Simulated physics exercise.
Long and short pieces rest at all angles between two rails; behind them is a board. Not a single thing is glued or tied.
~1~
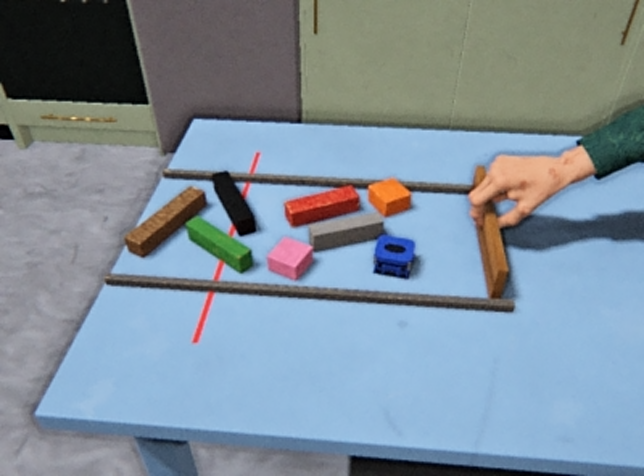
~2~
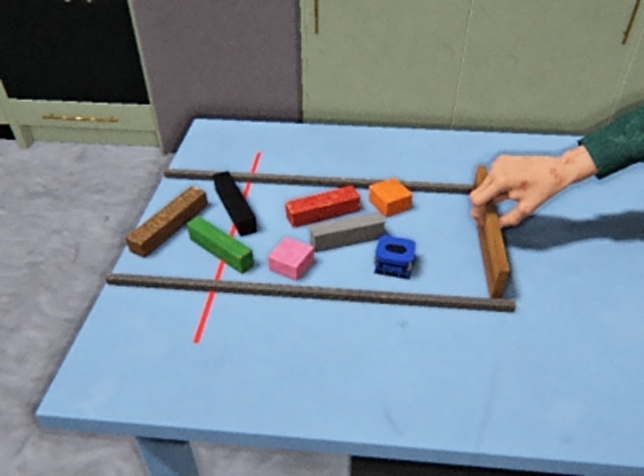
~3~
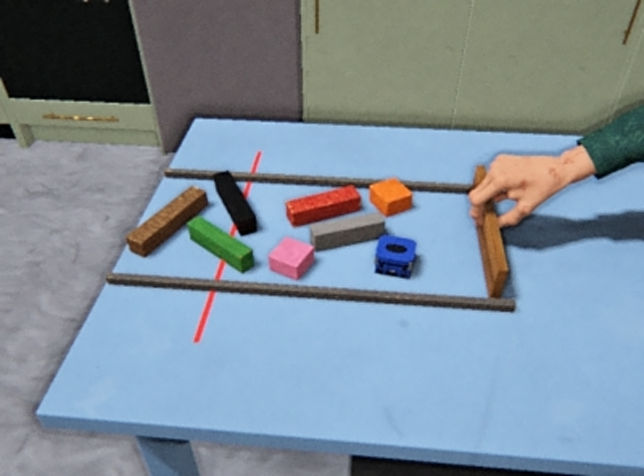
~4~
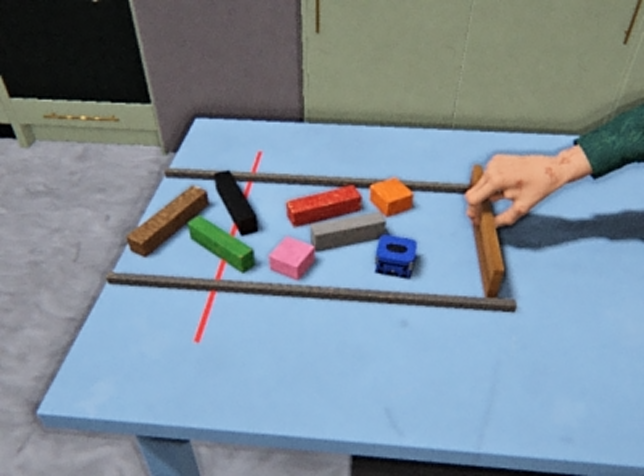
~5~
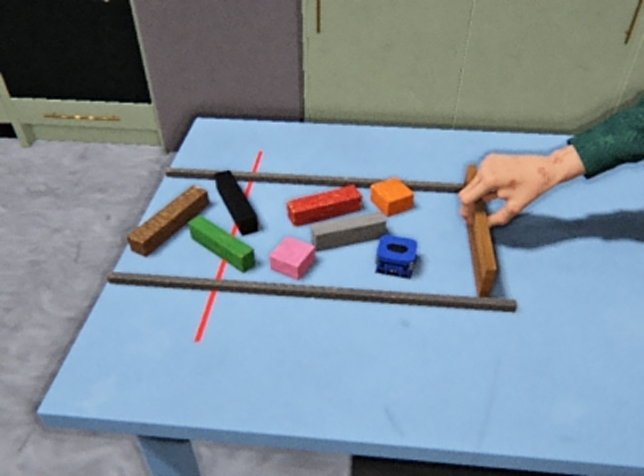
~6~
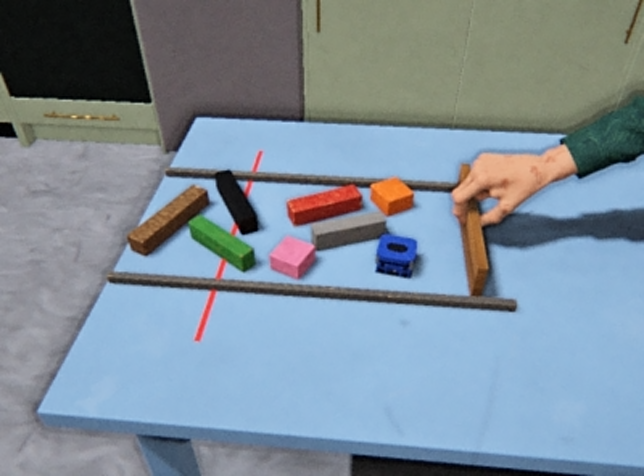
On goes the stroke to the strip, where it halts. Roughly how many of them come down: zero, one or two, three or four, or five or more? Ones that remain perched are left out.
The board is going to sweep off none.
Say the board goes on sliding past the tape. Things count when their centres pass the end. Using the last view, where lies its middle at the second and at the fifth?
For the first, roughly (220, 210); for the next, roughly (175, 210).
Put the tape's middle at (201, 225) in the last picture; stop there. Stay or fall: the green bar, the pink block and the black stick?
Observed: Green bar toppled; pink block not toppled; black stick not toppled.
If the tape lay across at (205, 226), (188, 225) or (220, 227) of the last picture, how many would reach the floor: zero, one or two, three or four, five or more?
Well, going through them: One to two, then 3 or 4, then one to two.
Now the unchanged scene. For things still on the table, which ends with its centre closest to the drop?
Answer - the brown bar.
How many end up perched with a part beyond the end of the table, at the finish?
Answer: 2.
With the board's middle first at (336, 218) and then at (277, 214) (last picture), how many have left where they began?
Tally: 6; 8.
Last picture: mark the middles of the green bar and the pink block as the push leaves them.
Looks like one lands around (140, 243), and the other around (168, 260).
Soon after, none off yet; brown bar at rest near (171, 219); black stick at rest near (236, 201); green bar at rest near (222, 243).
Then, none off yet; brown bar at rest near (171, 219); black stick moved a little near (225, 204); green bar at rest near (219, 242).
Further on, none off yet; brown bar moved a little near (158, 214); black stick moved a little near (203, 203); green bar moved about its own width near (169, 245).
At rest, the number that fall off is zero.
